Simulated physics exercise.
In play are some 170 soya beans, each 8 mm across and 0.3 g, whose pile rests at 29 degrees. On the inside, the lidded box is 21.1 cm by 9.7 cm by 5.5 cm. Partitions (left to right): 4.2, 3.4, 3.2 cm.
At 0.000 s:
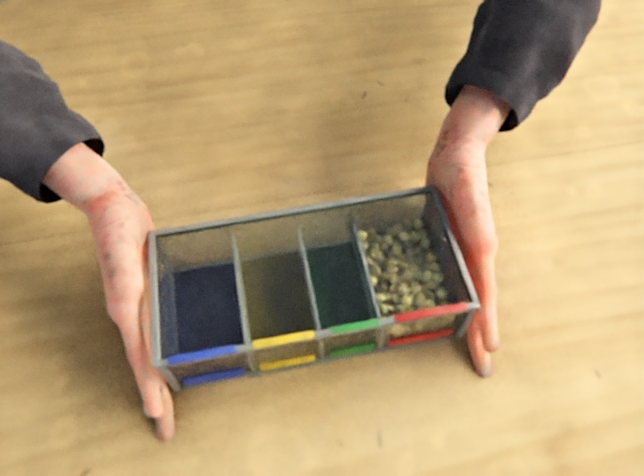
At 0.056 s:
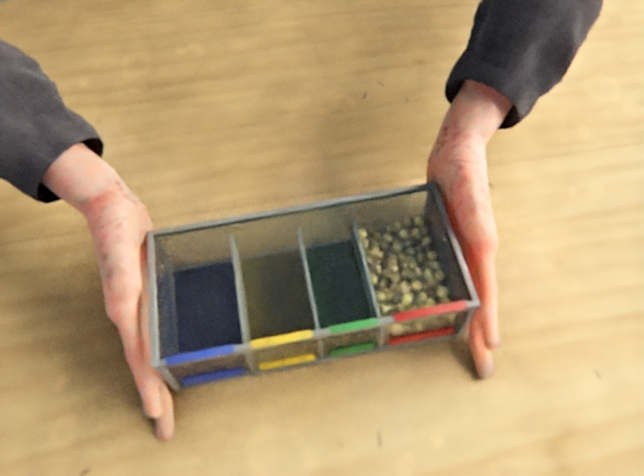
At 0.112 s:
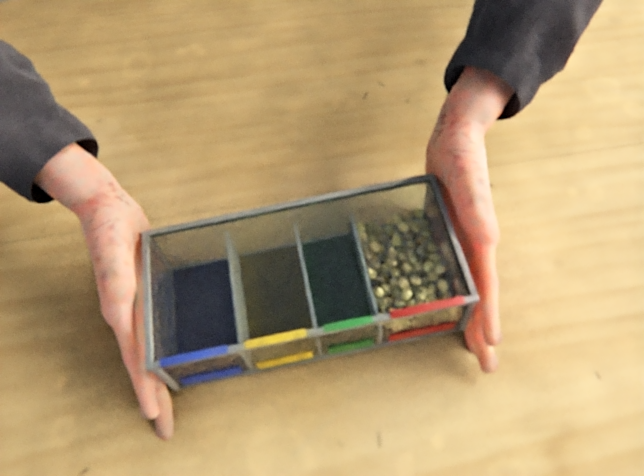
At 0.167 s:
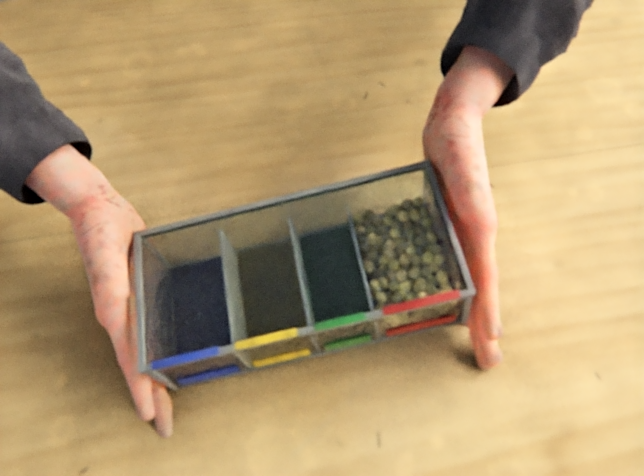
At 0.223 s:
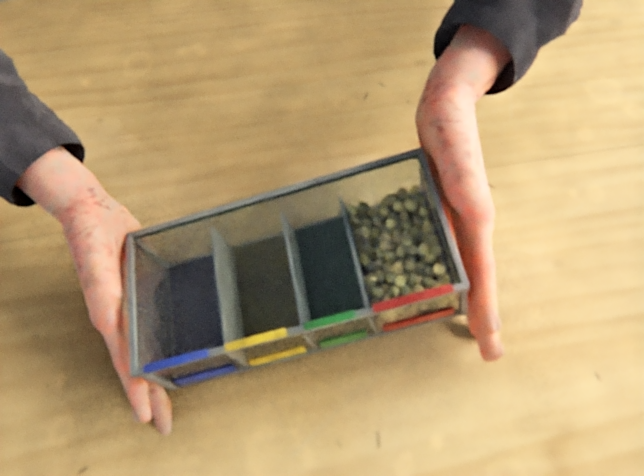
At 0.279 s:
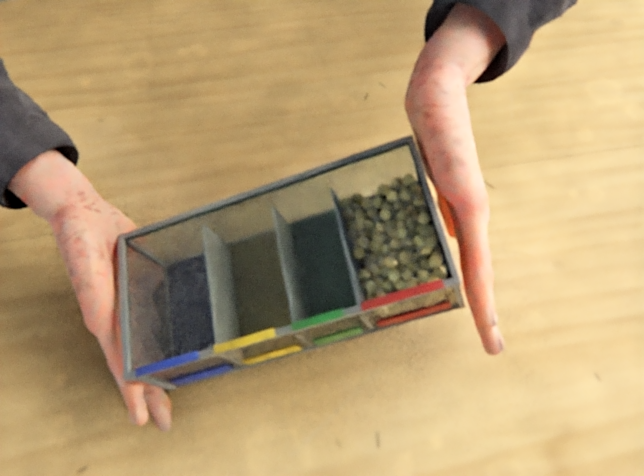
We see two hands holding a clear box with blue, yellow, green and red marked compartments, small pale beans filling the red one; the hands tilt the box, raising its right side and slightly lowering its left.
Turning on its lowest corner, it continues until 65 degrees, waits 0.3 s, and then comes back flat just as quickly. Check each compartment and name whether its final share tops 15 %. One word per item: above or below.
In order - red: Above; blue: Below; green: Below; yellow: Below.
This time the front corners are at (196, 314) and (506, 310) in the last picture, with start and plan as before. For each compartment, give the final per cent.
That leaves red with 100 percent, blue with 0, green with 0 and yellow with 0 percent.
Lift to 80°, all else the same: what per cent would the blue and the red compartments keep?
Blue 20 %, red 55 %.
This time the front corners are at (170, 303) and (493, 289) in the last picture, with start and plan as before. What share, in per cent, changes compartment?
Around 0 per cent, it would seem.
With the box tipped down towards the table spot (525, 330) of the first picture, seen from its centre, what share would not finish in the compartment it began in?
Something like 0 in a hundred.
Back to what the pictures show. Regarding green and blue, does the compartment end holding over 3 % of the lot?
For green, it does, for blue, it does not.
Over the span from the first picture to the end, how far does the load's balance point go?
Around 2.0 centimetres, start to finish.
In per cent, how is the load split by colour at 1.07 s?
Red 90 %, blue 0 %, green 5 %, yellow 0 %.
Then, at 1.07 s, tilt 65 degrees; red 90 %, green 5 %.
After 1.61 s, tilt 33 degrees; red 90 %, green 5 %, yellow 5 %.
Then, at 2.20 s, tilt 0 degrees; red 90 %, green 5 %, yellow 5 %.
At rest (2.6 s), red 90 %, blue 0 %, green 5 %, yellow 5 %.
